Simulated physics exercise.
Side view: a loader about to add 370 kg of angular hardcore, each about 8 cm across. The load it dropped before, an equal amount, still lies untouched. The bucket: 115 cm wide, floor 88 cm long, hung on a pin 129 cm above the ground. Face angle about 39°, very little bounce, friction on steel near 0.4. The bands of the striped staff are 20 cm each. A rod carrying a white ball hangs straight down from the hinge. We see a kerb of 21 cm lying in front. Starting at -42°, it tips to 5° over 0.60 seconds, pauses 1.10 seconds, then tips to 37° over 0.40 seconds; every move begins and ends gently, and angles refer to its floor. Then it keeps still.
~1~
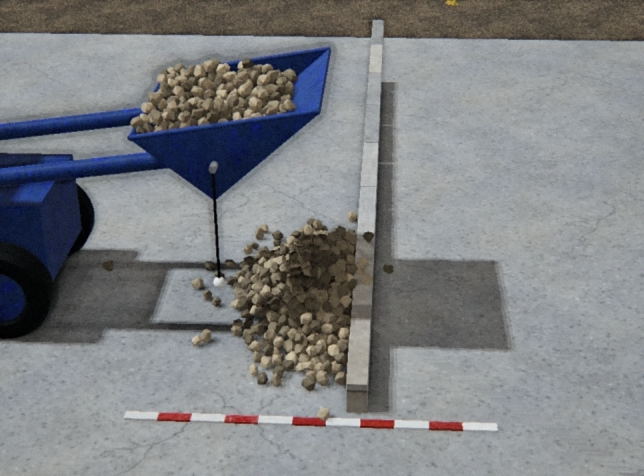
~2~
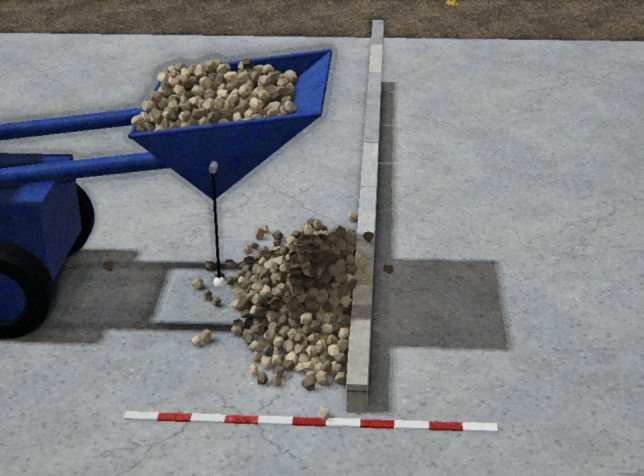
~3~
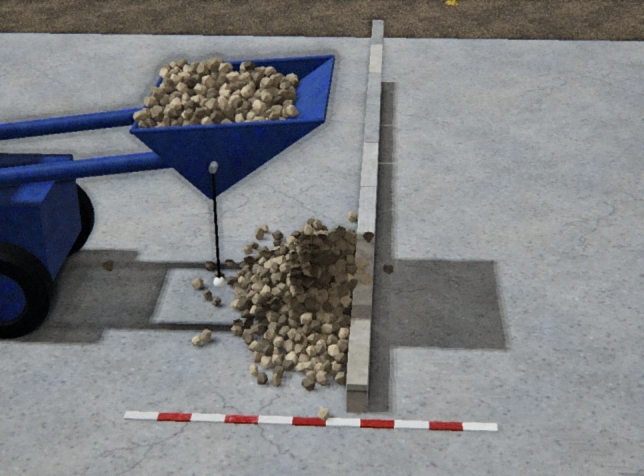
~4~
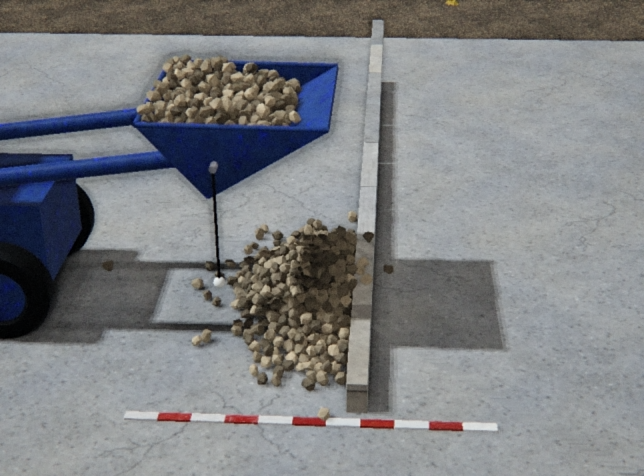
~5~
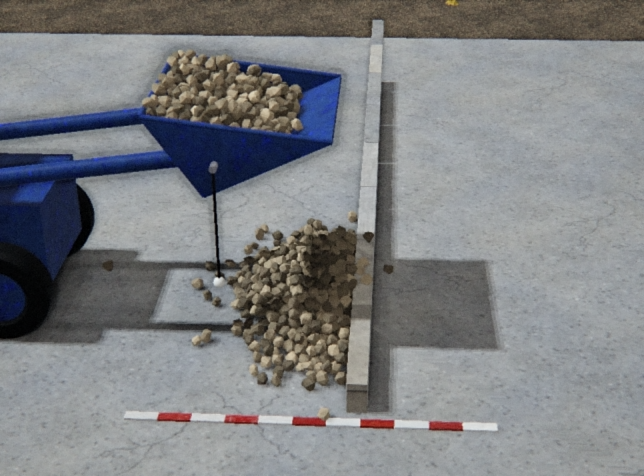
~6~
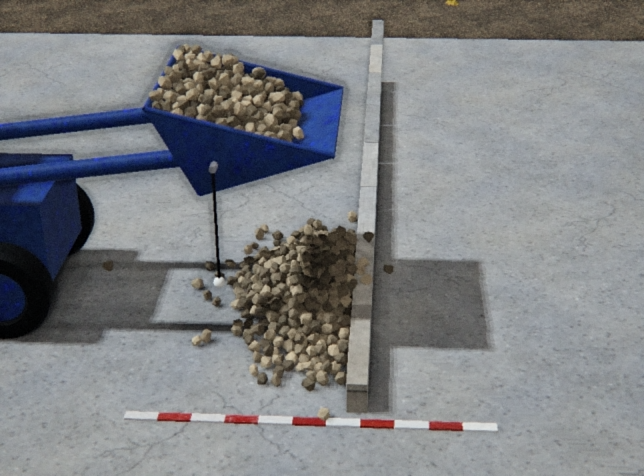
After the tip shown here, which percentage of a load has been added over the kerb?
Roughly 58 out of 100.
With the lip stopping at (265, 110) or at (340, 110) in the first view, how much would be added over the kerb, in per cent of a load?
Roughly 10 and 80 percent, in that order.
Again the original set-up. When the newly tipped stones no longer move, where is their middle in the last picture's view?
Around (387, 284) in the last picture.
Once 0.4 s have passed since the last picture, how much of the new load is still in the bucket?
Some 100 percent, roughly.
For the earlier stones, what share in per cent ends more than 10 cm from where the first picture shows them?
Close to 0 in a hundred of them.
Then, 0.1 s after the last picture the floor is at -2°; in per cent of one load, 100 in the bucket, 100 on this side of the kerb; the foremost stones are at (363, 268).
Then, 0.4 s after the last picture the floor is at 5°; in per cent of one load, 100 in the bucket, 100 on this side of the kerb; the foremost stones are at (363, 268).
Then, 2.2 s after the last picture the floor is at 37°; in per cent of one load, 39 in the bucket, 157 on this side of the kerb, 4 over the kerb; the foremost stones are at (428, 300).
Then, 4.9 s after the last picture the floor is at 37°; in per cent of one load, 0 in the bucket, 142 on this side of the kerb, 58 over the kerb; the foremost stones are at (527, 321). Net gain over the kerb, 58.
